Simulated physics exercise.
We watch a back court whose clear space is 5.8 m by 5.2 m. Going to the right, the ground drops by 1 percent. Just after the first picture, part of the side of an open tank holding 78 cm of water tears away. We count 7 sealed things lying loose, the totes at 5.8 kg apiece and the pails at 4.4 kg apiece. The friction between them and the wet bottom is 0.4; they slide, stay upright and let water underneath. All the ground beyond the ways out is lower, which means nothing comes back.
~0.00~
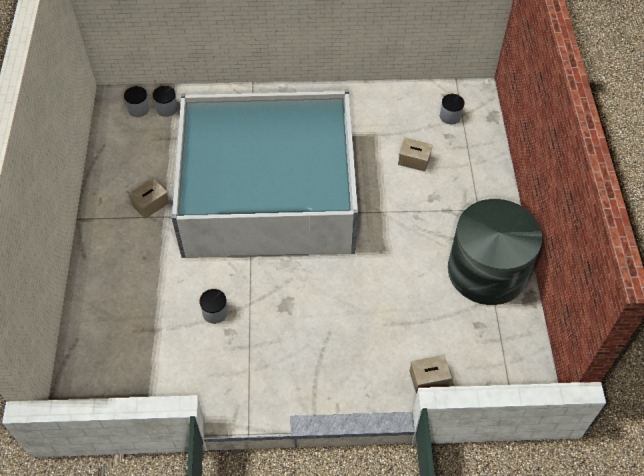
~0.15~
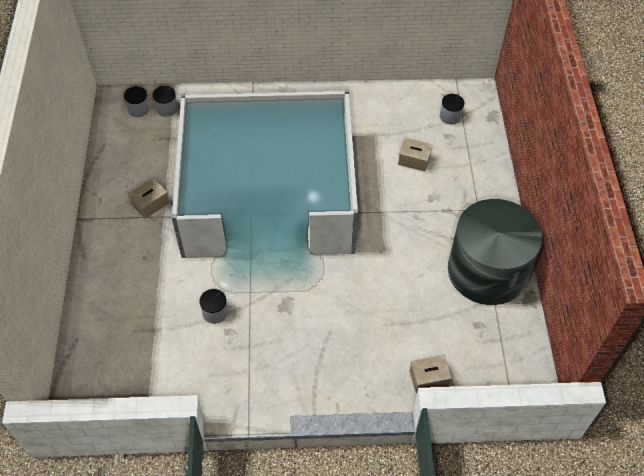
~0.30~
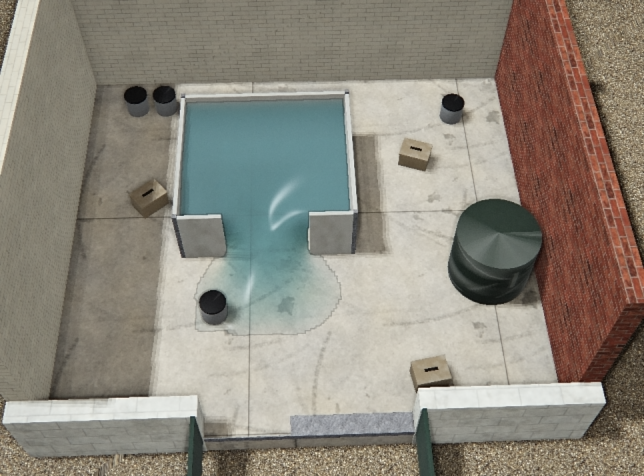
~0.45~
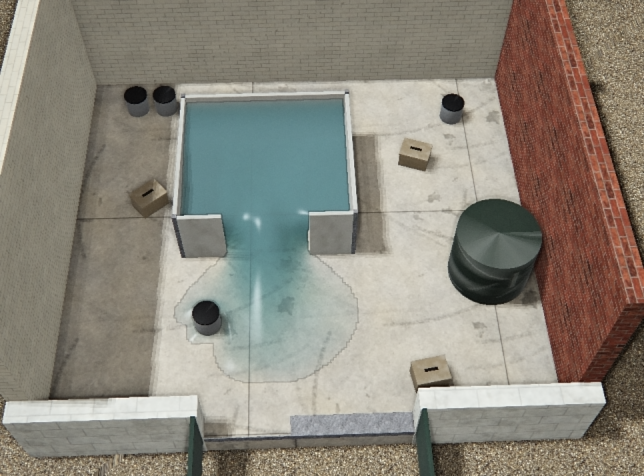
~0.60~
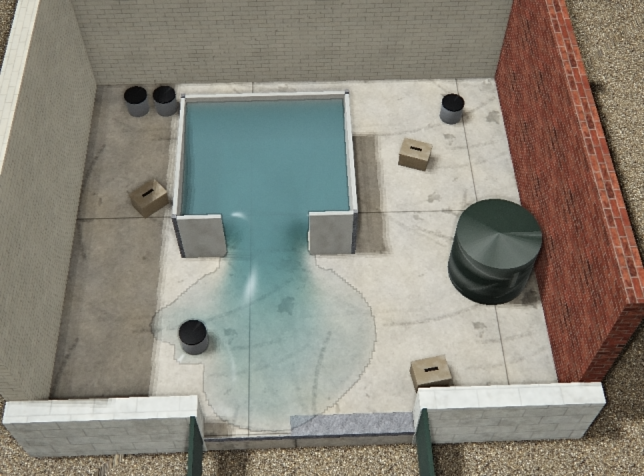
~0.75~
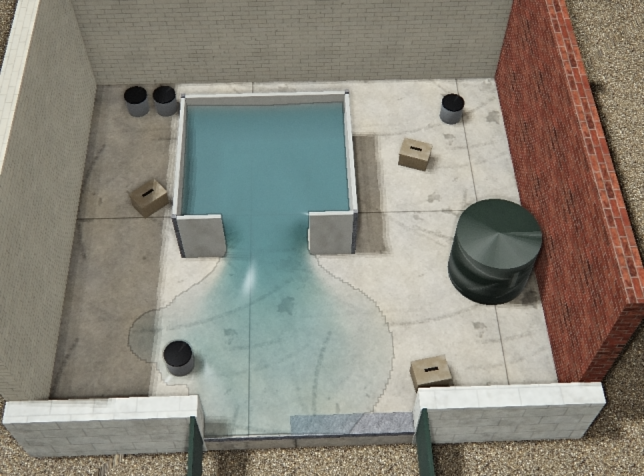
To begin with, a walled court holds a full open tank, four dark pails, three brown boxes and a green ribbed drum. Part of the tank's near side opens and water spreads across the pale floor toward the front gap. The nearest pail then slides forward and slightly left, while everything else stays put.
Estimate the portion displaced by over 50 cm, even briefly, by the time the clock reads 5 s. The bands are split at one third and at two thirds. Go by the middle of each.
From a third up to two thirds.
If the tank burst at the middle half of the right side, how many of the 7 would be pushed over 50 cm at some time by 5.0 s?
So the tally would be 5.
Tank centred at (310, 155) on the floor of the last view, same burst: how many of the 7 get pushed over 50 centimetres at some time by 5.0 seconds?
Result: 2.
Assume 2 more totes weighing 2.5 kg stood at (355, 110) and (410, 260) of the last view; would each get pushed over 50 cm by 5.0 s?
First falls shy, then falls shy.
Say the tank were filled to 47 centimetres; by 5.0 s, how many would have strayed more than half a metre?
Result: 2.
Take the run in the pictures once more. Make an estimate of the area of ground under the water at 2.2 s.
About 14 m2.
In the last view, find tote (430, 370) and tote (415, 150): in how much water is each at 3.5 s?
I'd estimate 7 cm for the first and 0 cm for the second.
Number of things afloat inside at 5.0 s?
I get 2.
After 1.1 s 1 of 7 are over 50 cm from their spots; 0 afloat.
After 2.2 s 2 of 7 are over 50 cm from their spots; 1 afloat.
After 3.5 s 2 of 7 are over 50 cm from their spots; 2 afloat.
After 5.0 s 3 of 7 are over 50 cm from their spots, and 3 have been at some point; 2 afloat.
